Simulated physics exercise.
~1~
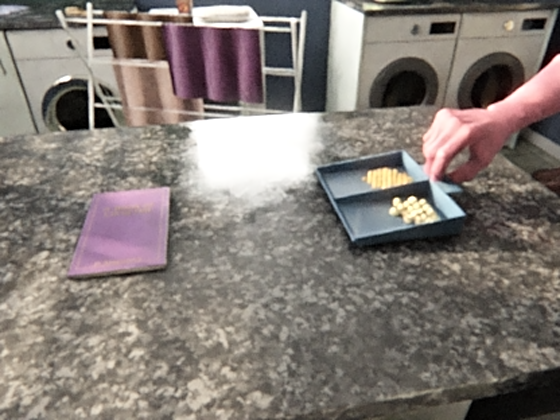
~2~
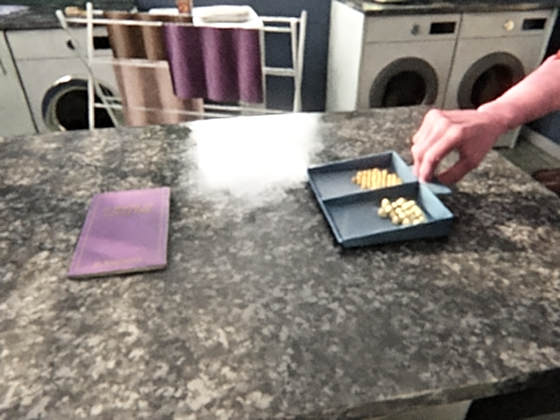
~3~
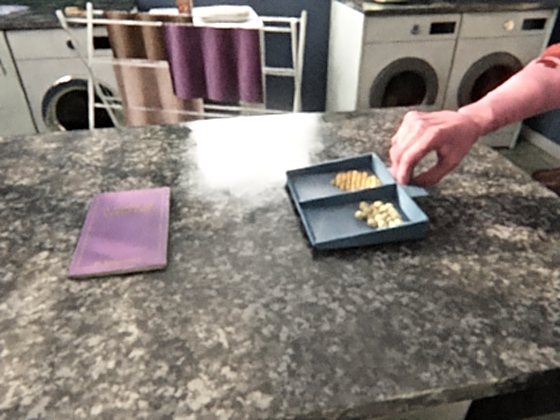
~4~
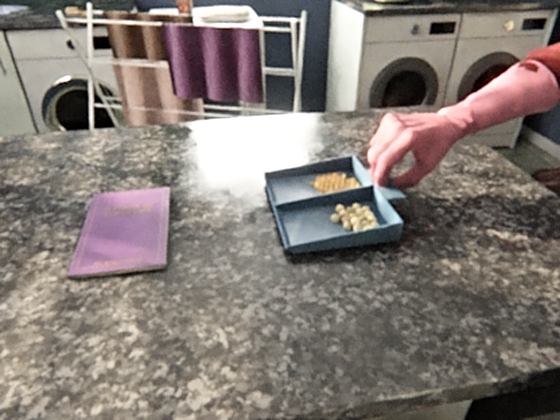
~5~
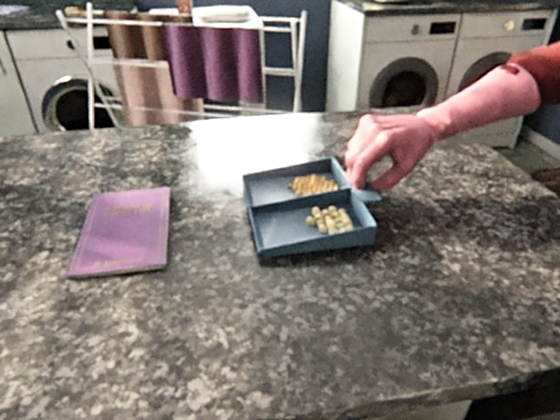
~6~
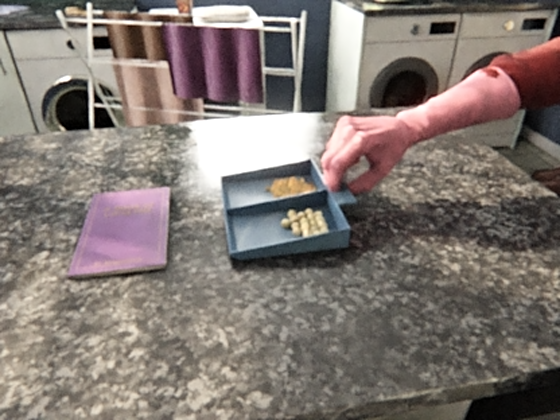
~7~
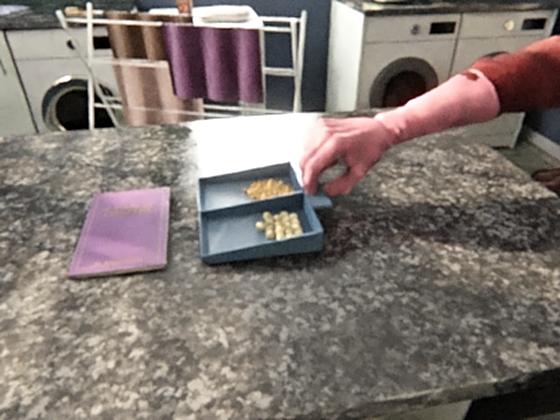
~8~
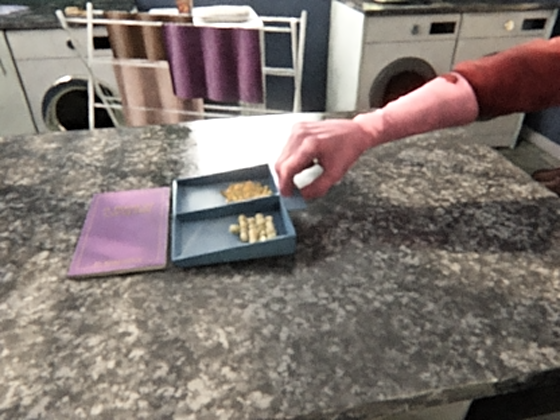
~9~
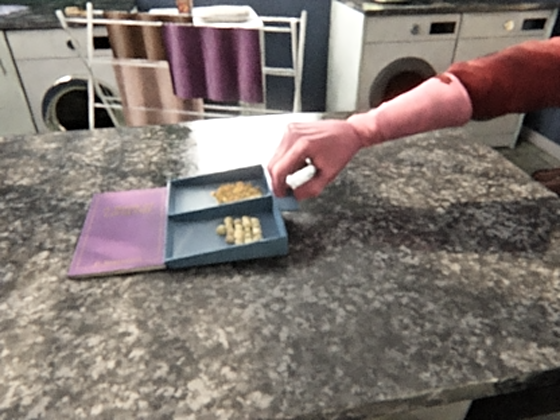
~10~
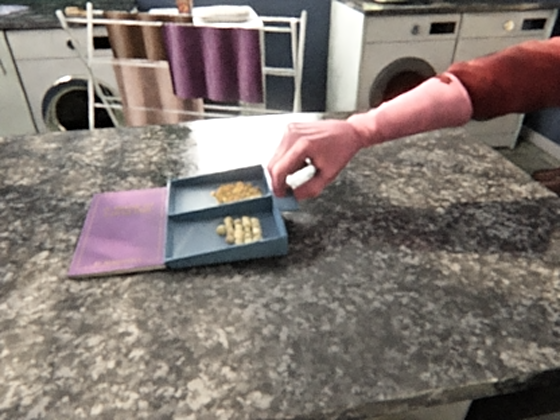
A divided blue tray, pushed left by a hand, stops against a thin purple book.
